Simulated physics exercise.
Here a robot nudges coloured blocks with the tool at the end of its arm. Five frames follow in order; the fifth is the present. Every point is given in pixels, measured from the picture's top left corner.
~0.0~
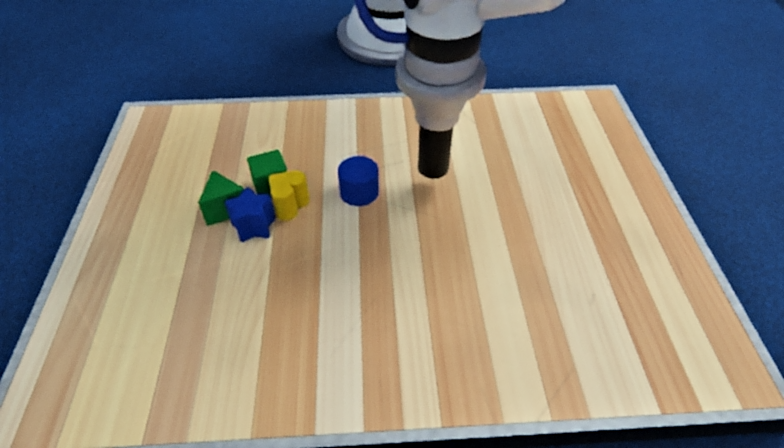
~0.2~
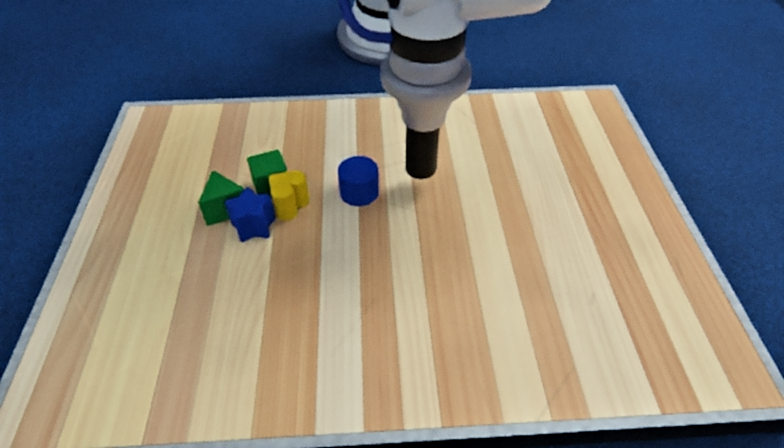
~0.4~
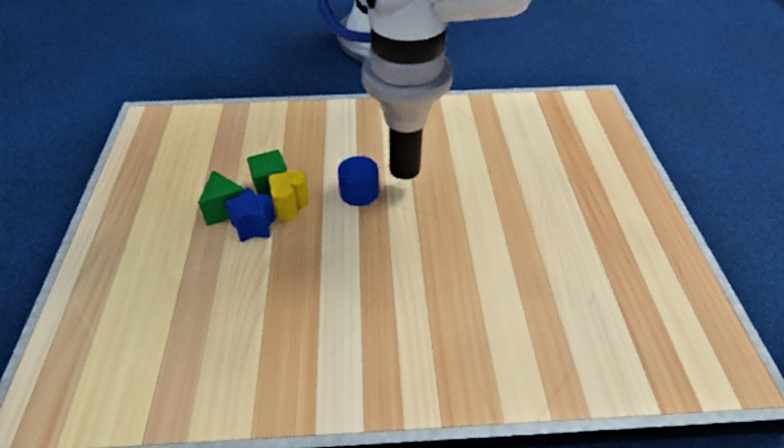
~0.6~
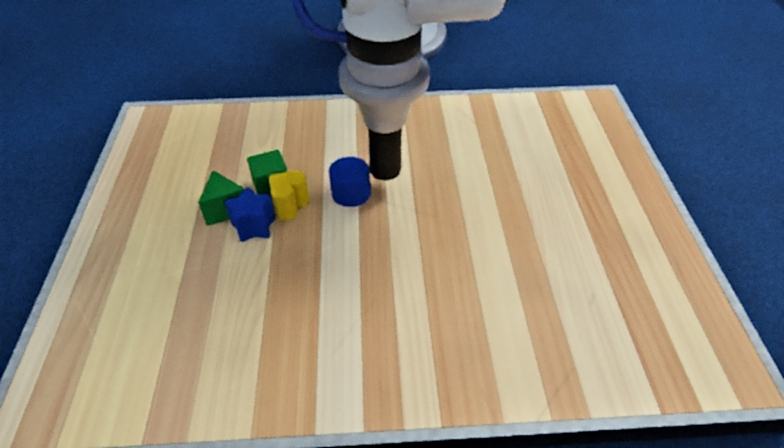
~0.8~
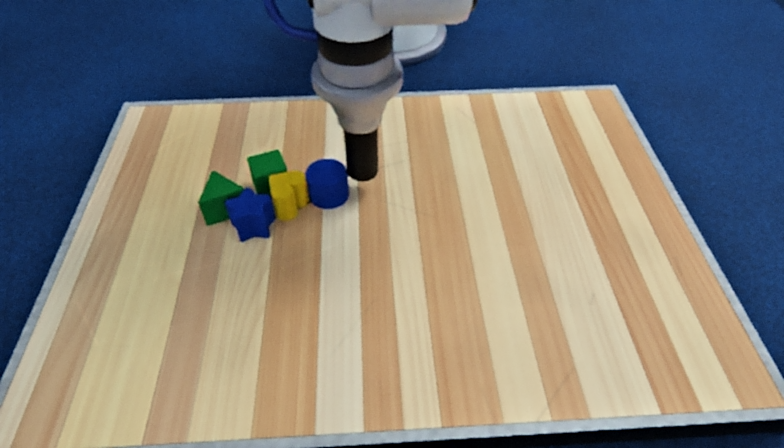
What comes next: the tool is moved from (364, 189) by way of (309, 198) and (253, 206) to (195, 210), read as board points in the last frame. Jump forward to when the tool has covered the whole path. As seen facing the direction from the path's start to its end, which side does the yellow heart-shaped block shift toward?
It gets pushed left.
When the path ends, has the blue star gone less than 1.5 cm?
The answer is no.
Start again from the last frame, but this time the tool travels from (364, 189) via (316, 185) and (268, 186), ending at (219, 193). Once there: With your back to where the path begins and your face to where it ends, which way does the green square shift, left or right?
To the path's right.
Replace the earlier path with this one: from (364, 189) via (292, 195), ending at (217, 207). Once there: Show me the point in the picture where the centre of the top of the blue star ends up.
It is going to be at (227, 225).
What follows on the original path. One third of the way, tool (306, 181); green triangular piece (204, 187), turned 30° clockwise; blue star (232, 217), turned 25° anticlockwise; green square (242, 154), turned 35° clockwise; yellow heart-shaped block (240, 191), turned 80° anticlockwise; blue cylinder (268, 173).
Two thirds of the way, tool (247, 189); green triangular piece (166, 196), turned 65° clockwise; blue star (225, 224), turned 50° anticlockwise; green square (223, 151), turned 110° clockwise; yellow heart-shaped block (205, 203), turned 115° anticlockwise; blue cylinder (211, 177).
At the end, tool (189, 193); green triangular piece (142, 191); blue star (224, 225), turned 55° anticlockwise; green square (220, 151), turned 125° clockwise; yellow heart-shaped block (191, 207), turned 145° anticlockwise; blue cylinder (168, 167).
